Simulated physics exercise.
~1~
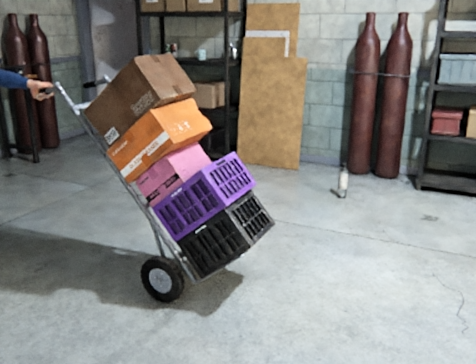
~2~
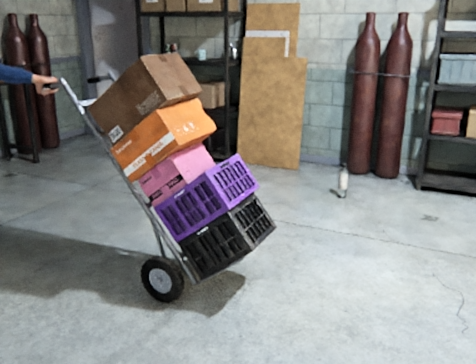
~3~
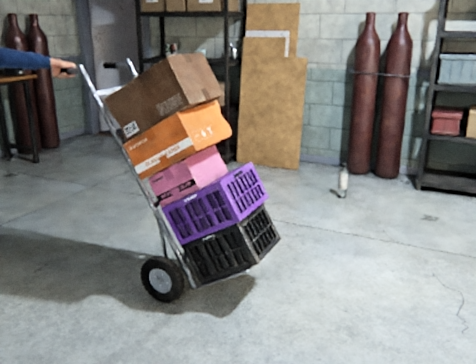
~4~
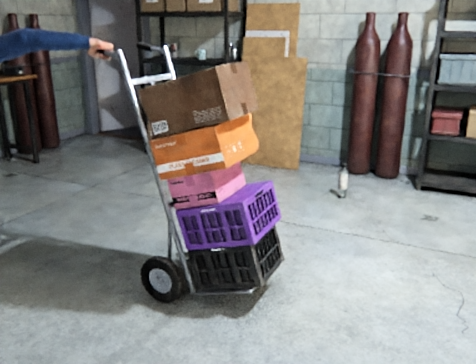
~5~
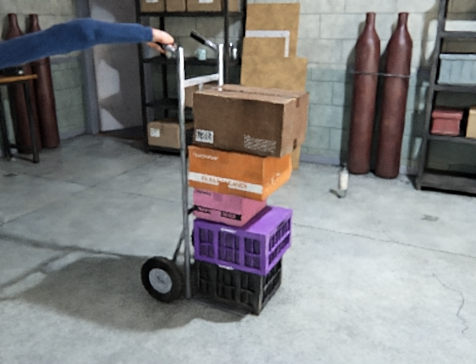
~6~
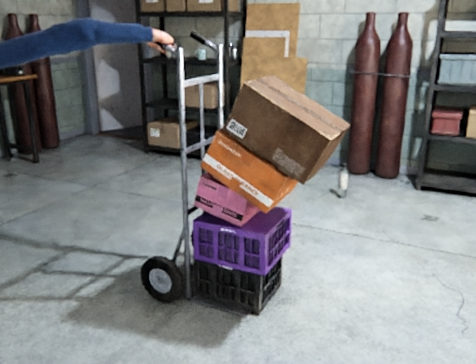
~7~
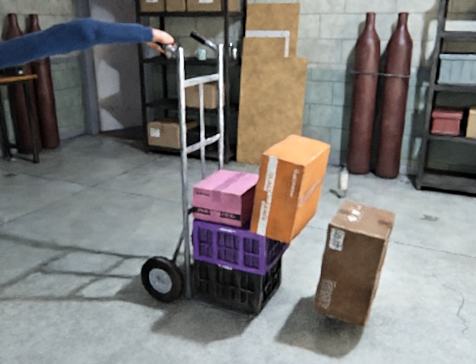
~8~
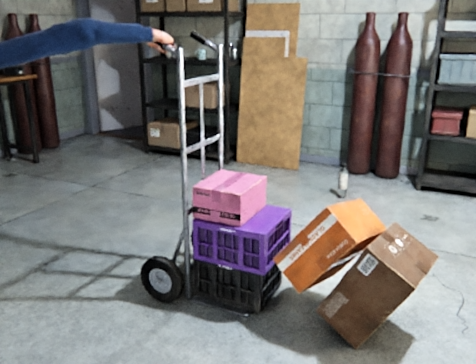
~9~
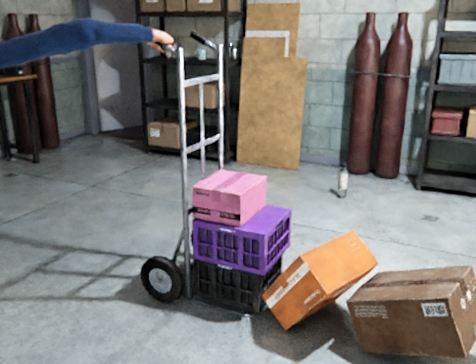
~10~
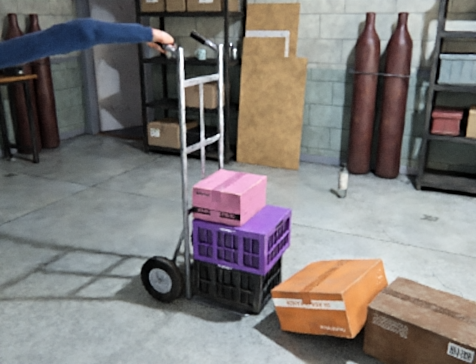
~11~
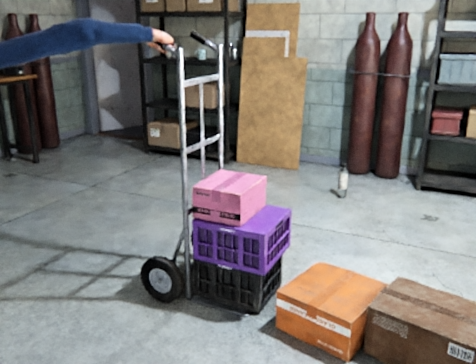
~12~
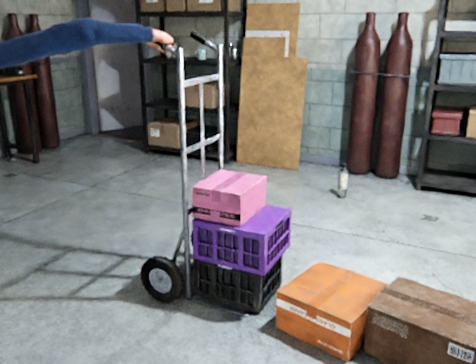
The clip opens with a hand truck tilted back in a storeroom, a blue-sleeved arm holding its handle and a stack of brown, orange and pink boxes resting on purple and black crates. The arm swings the truck upright, and its plate comes down on the concrete floor. The upper boxes tip forward, and the brown one tumbles off to the right. The orange box follows, turning on its side and dropping beside it. Both settle on the floor at the right, while the pink box and the two crates remain stacked on the upright truck.
